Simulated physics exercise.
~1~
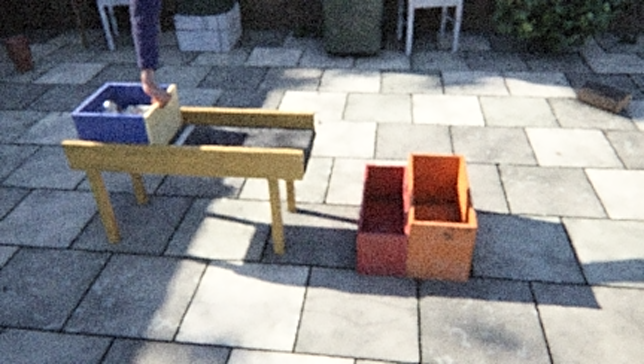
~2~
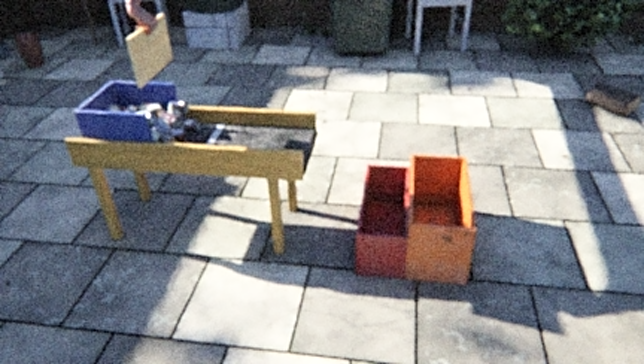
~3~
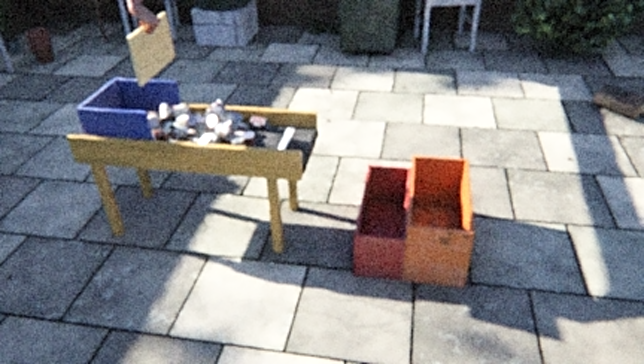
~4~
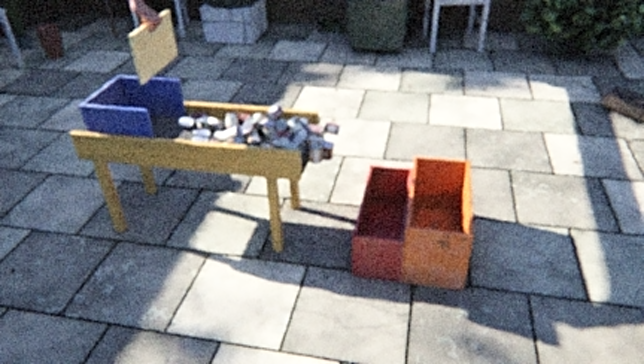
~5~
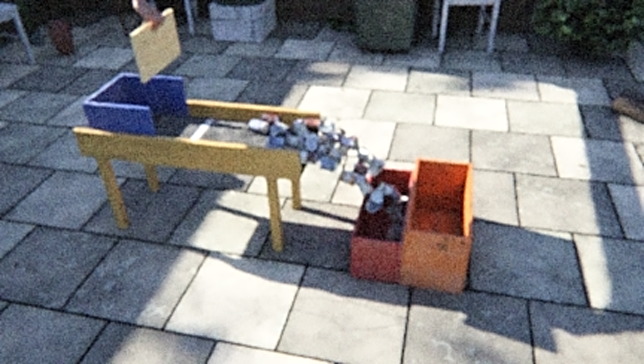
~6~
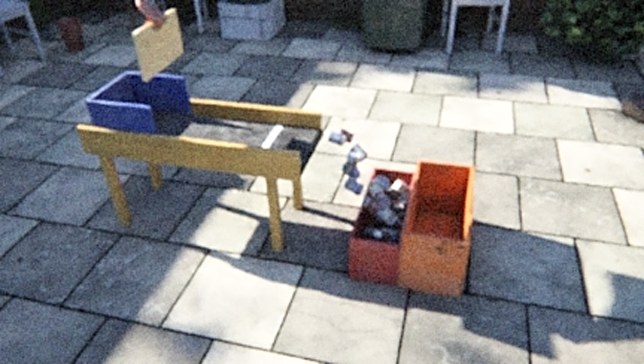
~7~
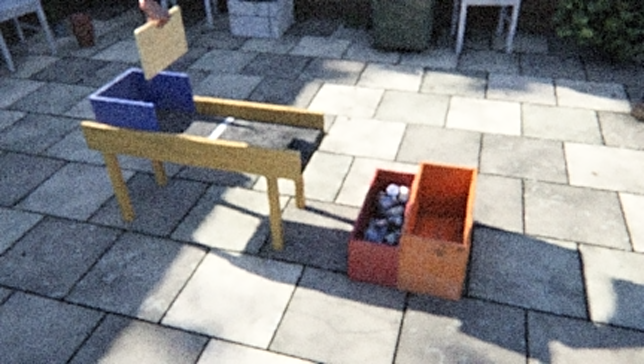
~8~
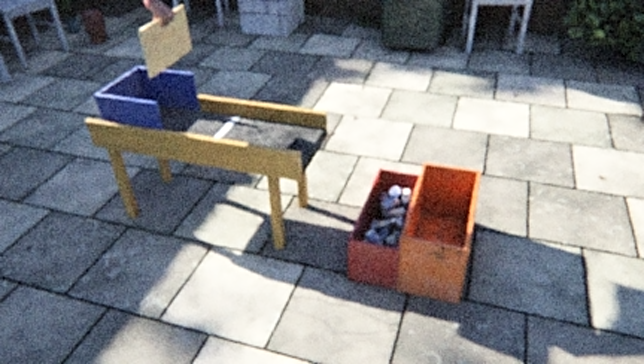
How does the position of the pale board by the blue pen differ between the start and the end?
At the start the board stood upright against the right end of the blue pen, closing it off. By the end it was held up above the pen by a hand, still upright, leaving that end open.
